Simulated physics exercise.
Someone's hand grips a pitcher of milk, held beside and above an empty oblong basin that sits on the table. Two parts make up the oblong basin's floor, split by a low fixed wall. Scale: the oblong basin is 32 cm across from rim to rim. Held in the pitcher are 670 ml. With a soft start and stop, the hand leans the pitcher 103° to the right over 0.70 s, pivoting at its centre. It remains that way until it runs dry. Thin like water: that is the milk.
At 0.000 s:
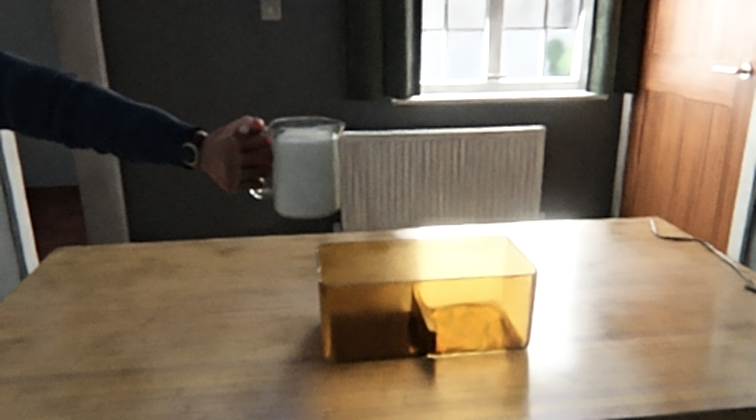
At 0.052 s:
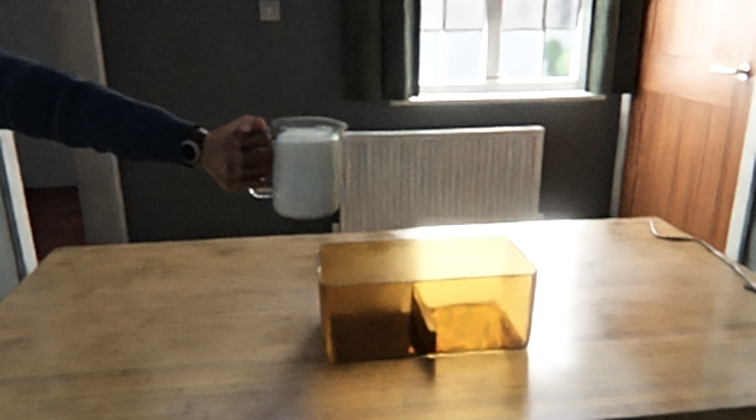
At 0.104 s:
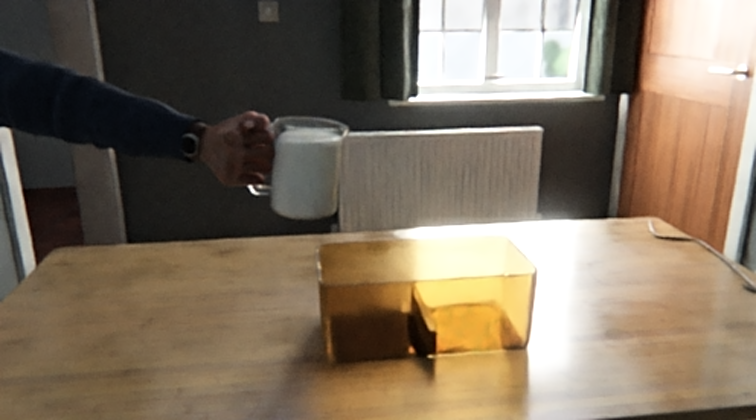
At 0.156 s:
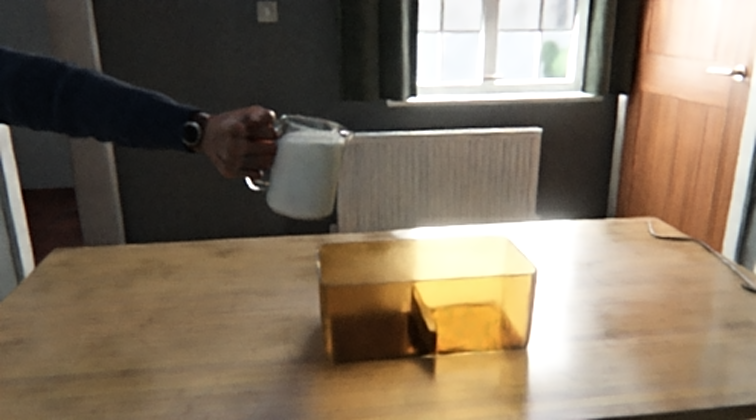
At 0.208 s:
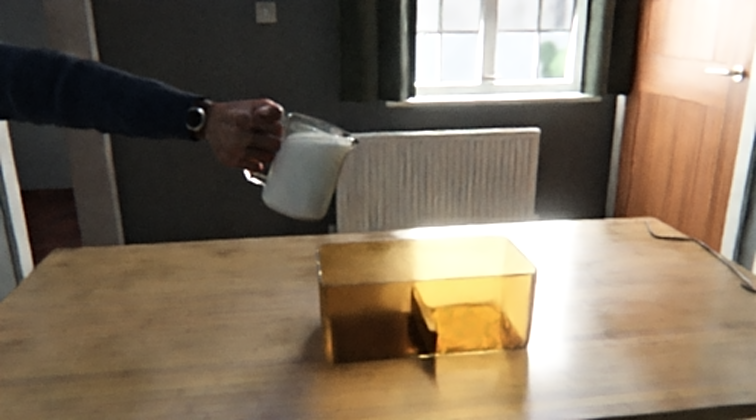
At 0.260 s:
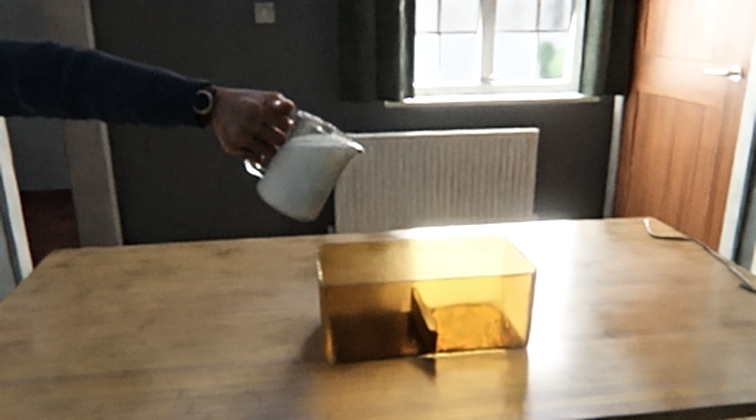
A hand with a dark sleeve and wristwatch reaches in from the left of a dim room, seen from across a wooden table facing a bright window and white radiator. It holds a clear glass pitcher of white milk above and left of an empty amber, see-through oblong basin with a two-part floor. The hand gradually leans the pitcher to the right, while the basin stays still.
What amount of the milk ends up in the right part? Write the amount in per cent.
12 %.
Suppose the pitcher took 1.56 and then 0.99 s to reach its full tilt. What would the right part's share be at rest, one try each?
Try 1: Approx. 20 %; try 2: Approx. 15 %.
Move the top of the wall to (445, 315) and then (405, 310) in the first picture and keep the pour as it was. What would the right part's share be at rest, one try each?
Try 1: 15 %; try 2: 65 %.
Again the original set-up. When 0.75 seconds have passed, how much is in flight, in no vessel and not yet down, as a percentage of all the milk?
Some 22 per cent.
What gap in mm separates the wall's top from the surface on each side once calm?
I'd say some 16 mm on the left and some 36 mm on the right.
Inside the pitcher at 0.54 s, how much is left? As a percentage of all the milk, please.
Close to 68 in a hundred.
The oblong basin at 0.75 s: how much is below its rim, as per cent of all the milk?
I reckon close to 54 per cent.
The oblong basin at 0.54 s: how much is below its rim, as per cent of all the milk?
Around 10%.
By 0.54 s the tilt is 91° and 68 per cent is still to pour, 9 is left of the wall and 0 right of it.
By 0.75 s the tilt is 103° and 24 per cent is still to pour, 52 is left of the wall and 3 right of it.
By 0.96 s the tilt is 103° and 6 per cent is still to pour, 76 is left of the wall and 7 right of it.
By 1.20 s the tilt is 103° and 1 per cent is still to pour, 85 is left of the wall and 10 right of it.
At rest 84 per cent lies left of the wall, 12 right of it and 4 outside.
